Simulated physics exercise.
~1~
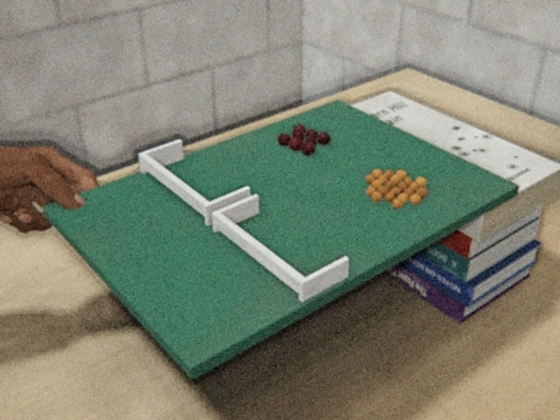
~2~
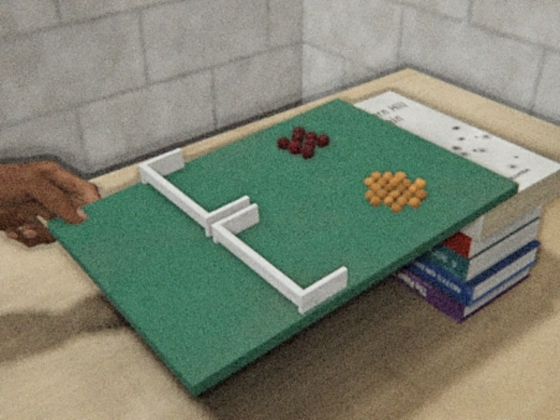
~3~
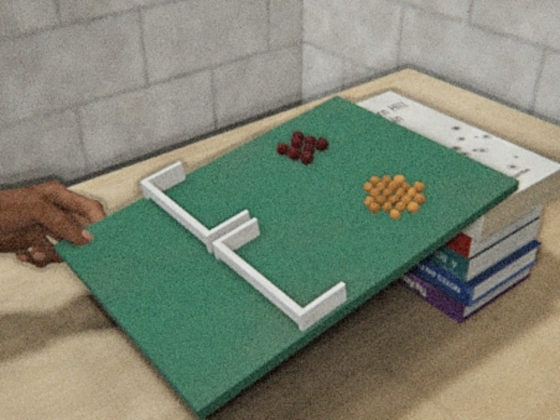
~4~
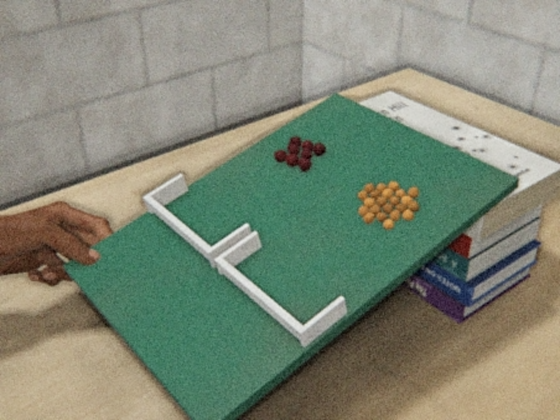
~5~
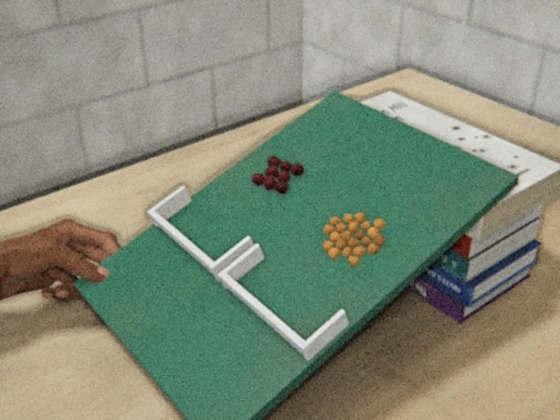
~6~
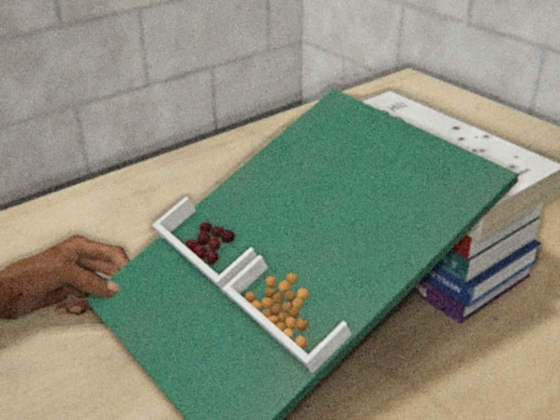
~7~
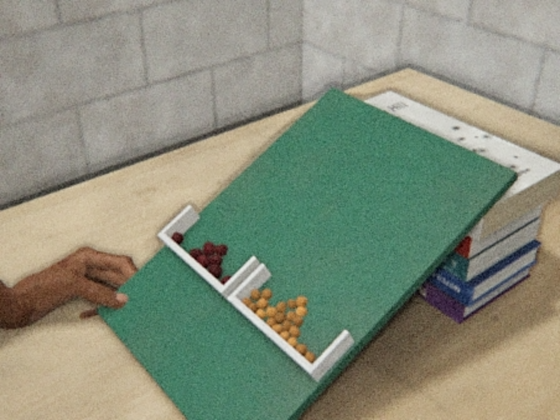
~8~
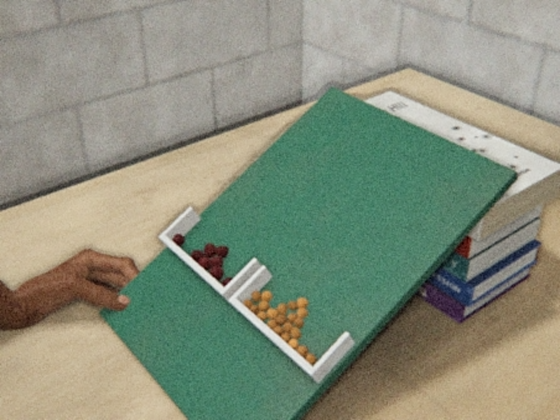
The video shows a hand lowering one end of a green board propped on a stack of books, tilting it steadily until small orange balls and dark red balls slide down and gather behind two white barriers, where both groups stay as the board rests on a slope.
